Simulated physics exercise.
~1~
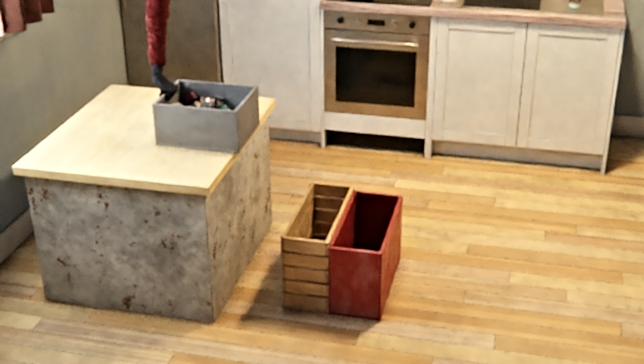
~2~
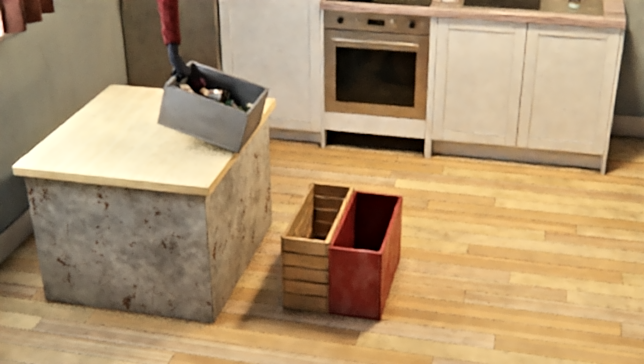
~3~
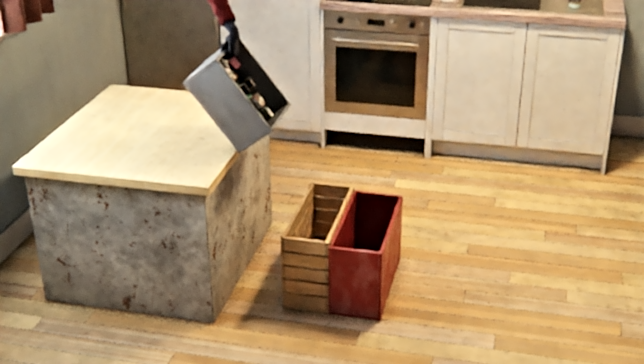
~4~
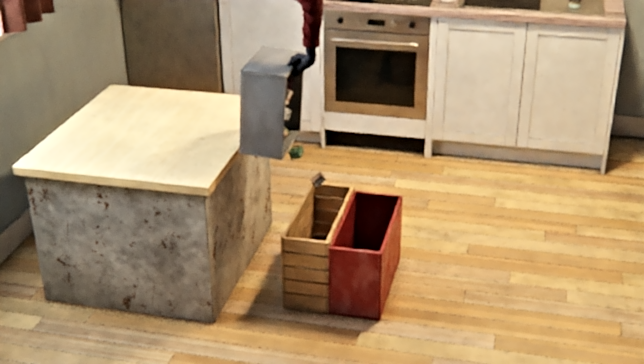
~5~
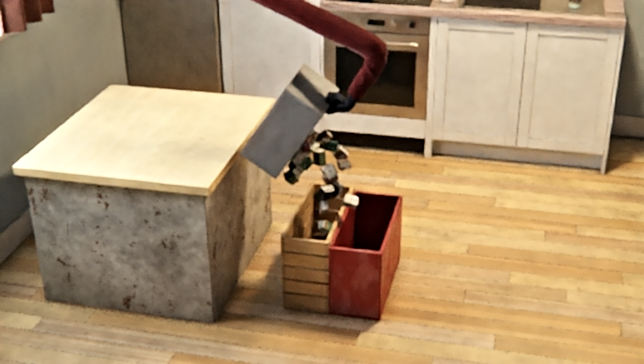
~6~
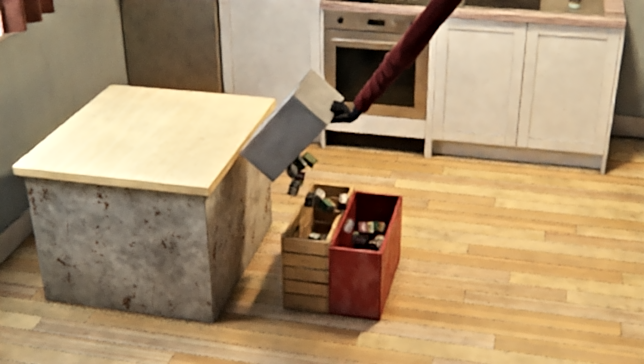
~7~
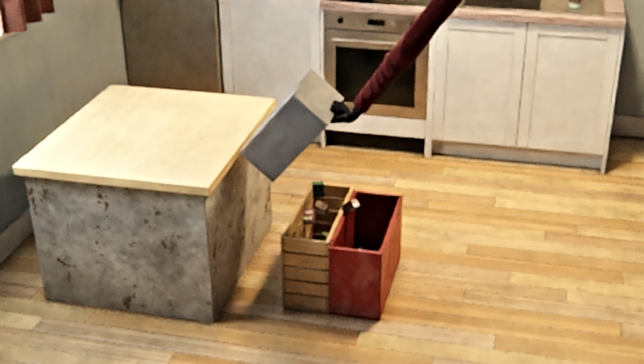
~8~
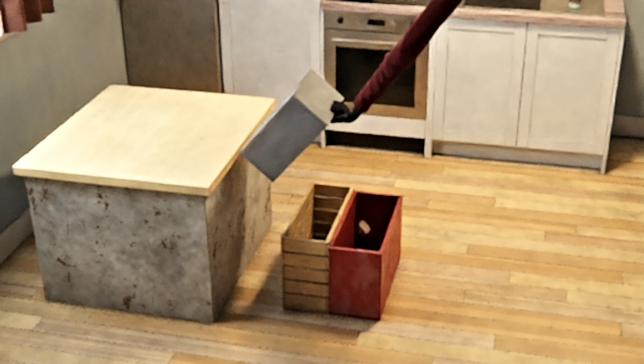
In a kitchen, an arm tips small pieces from a grey box into two boxes.
